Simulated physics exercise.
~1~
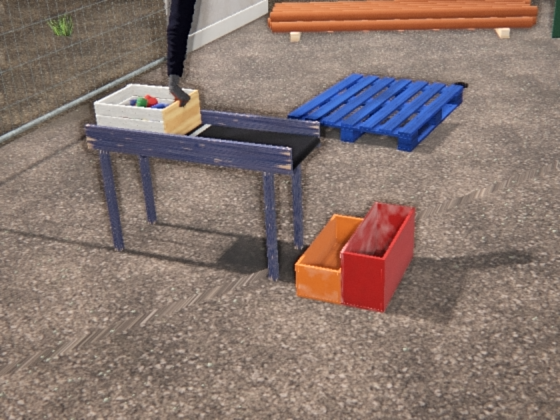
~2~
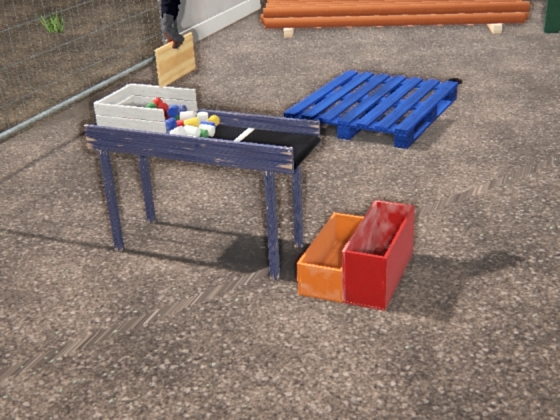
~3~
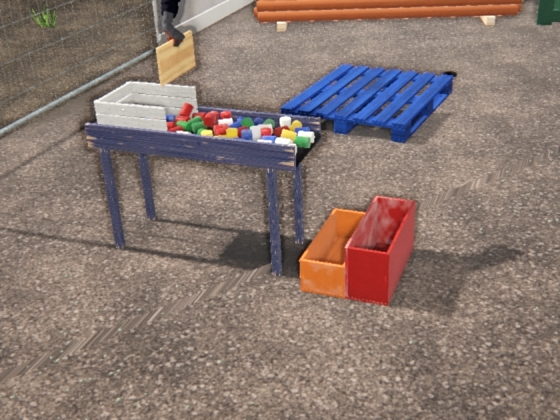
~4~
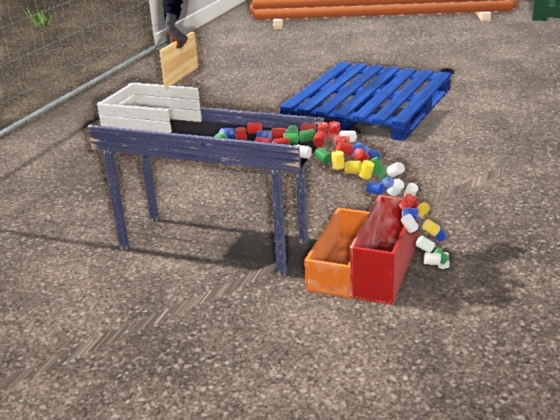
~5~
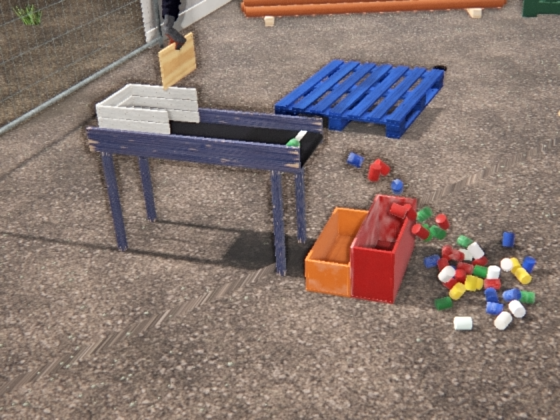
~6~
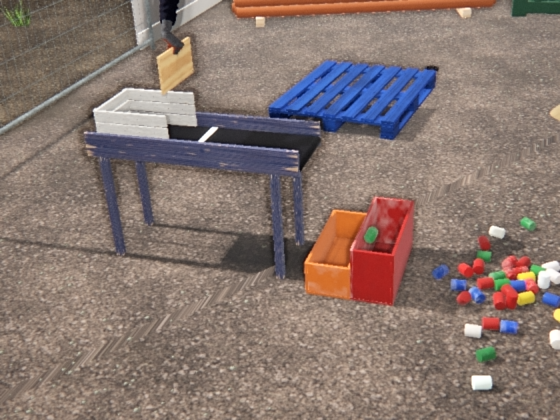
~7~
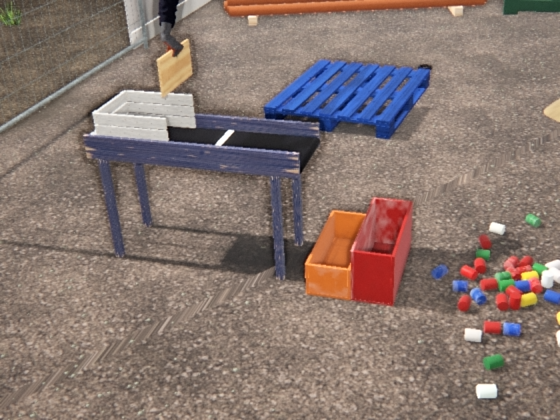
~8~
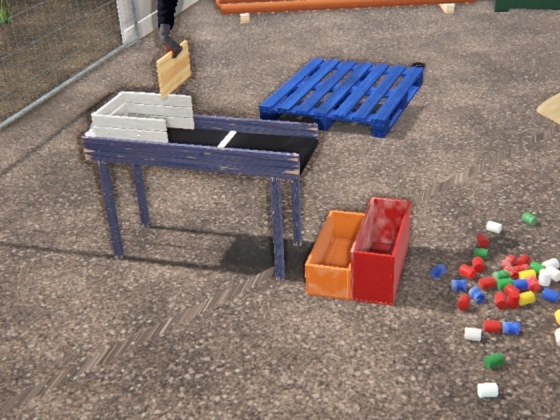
Dozens of colourful little jars spilled out of a white pen once its wooden gate was lifted, rode a black conveyor belt to the right and flew off the end, mostly overshooting the orange and red totes and scattering across the ground beyond.
